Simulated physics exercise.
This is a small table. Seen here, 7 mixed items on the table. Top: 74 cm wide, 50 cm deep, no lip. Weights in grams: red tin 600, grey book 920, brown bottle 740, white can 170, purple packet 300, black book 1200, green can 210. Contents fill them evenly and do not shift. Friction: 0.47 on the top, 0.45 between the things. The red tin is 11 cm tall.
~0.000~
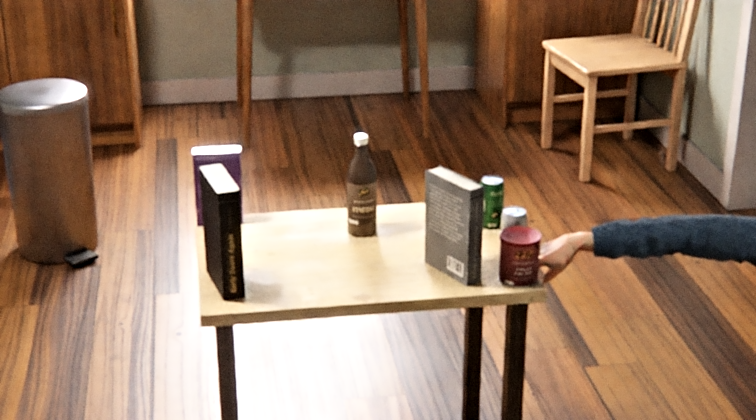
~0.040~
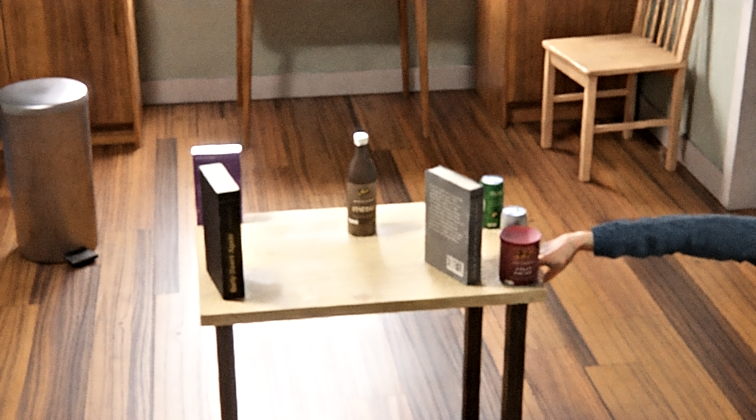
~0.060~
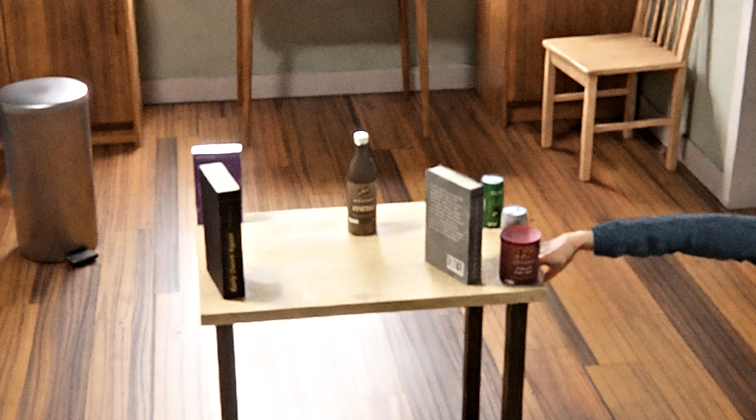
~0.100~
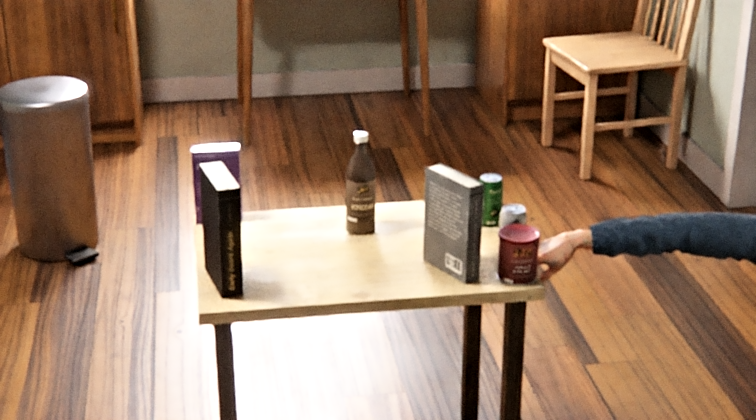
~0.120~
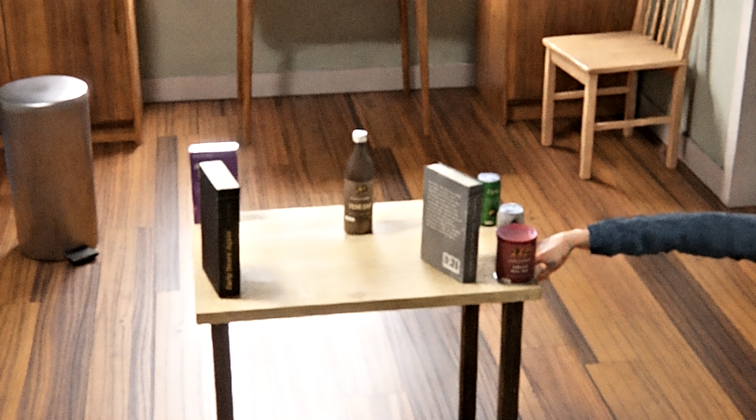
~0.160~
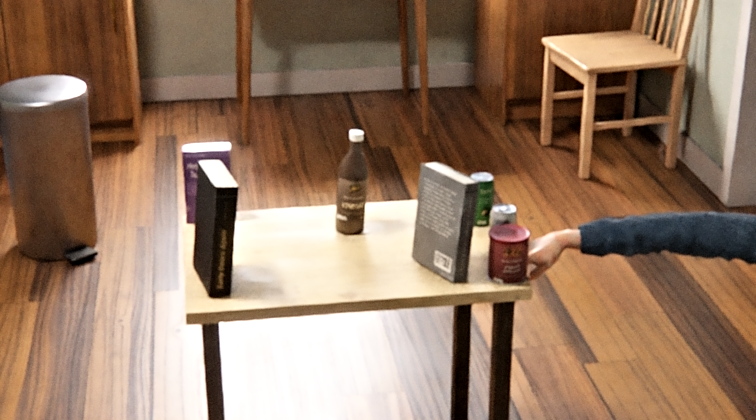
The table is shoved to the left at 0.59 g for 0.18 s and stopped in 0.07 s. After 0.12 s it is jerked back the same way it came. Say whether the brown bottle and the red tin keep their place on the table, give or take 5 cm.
The brown bottle gets shifted; the red tin holds its spot.
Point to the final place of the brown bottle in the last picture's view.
Near (291, 221).
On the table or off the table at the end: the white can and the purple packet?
The white can ends off the table; the purple packet finishes off the table.
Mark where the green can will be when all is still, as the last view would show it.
Around (437, 214).
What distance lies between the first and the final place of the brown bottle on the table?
Some 19 cm.
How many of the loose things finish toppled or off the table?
In all, 6.
After 0.36 s, table shifted 13 cm; brown bottle leaning 11° near (315, 182); red tin slid 2 cm near (451, 259); black book leaning 59°.
After 0.66 s, purple packet now off the table; brown bottle on its side near (285, 222); red tin slid 6 cm near (491, 256).
After 1.16 s, white can now off the table; brown bottle on its side near (291, 221); red tin slid 2 cm near (510, 255).
At rest (1.7 s), off the table, white can and purple packet; tipped over on the table, grey book, brown bottle, black book and green can; the last one in place, give or take 5 cm. In the last view, brown bottle near (291, 221), red tin near (510, 255).
